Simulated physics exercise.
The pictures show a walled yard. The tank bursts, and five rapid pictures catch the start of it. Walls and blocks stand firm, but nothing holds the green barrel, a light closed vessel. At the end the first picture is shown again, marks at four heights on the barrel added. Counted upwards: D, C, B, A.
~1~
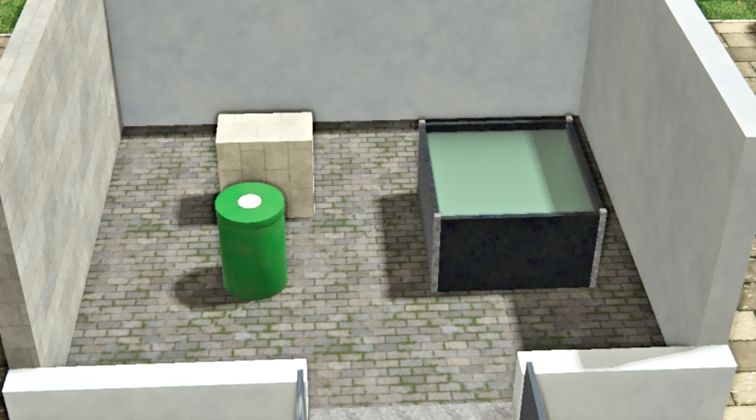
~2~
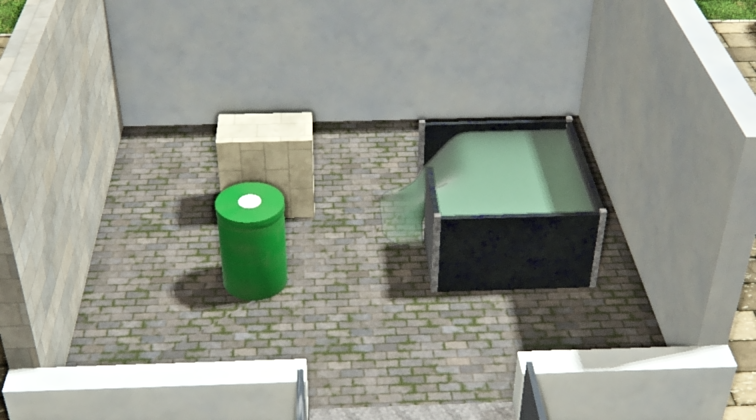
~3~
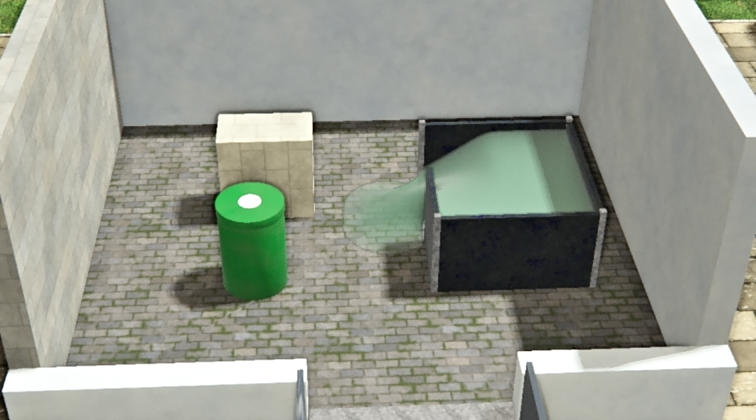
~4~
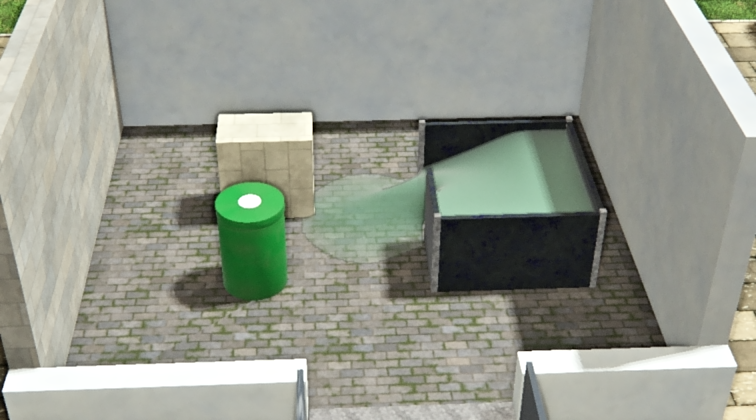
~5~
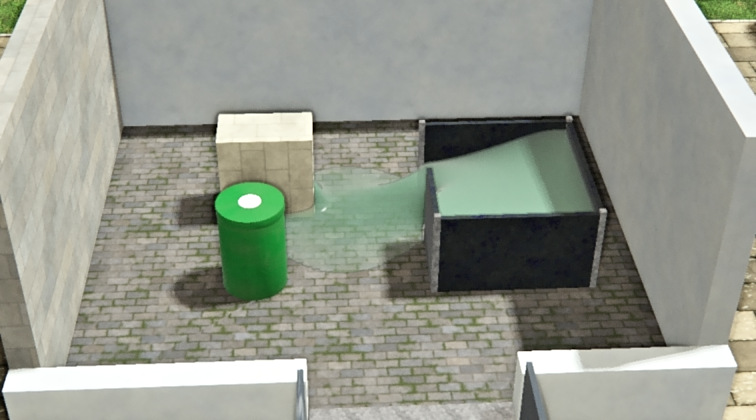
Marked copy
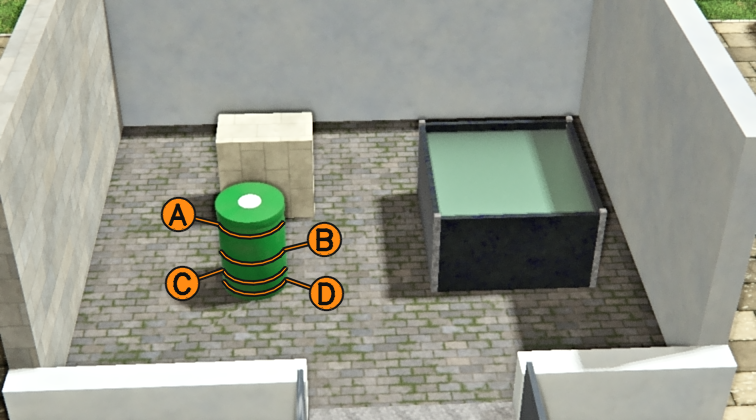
Pale green water poured out through the left side of a dark, full tank in a walled yard, then spread left across the paving toward a green barrel and a pale block, which stayed still.
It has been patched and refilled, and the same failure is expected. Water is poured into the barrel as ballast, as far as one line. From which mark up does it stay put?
Go for B.
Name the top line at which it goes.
C it is.
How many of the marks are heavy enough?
Two of them.
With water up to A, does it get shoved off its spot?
No, that is safe.
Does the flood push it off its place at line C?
Yes, that goes wrong.
In orange, A at (250, 237); B at (252, 264); C at (253, 282); D at (254, 294); from the bottom up D, C, B, A.
Choosing A, it does not move.
Choosing B, it does not move.
Choosing C, it is pushed about half its own width away.
Choosing D, it is pushed about twice its own width away.
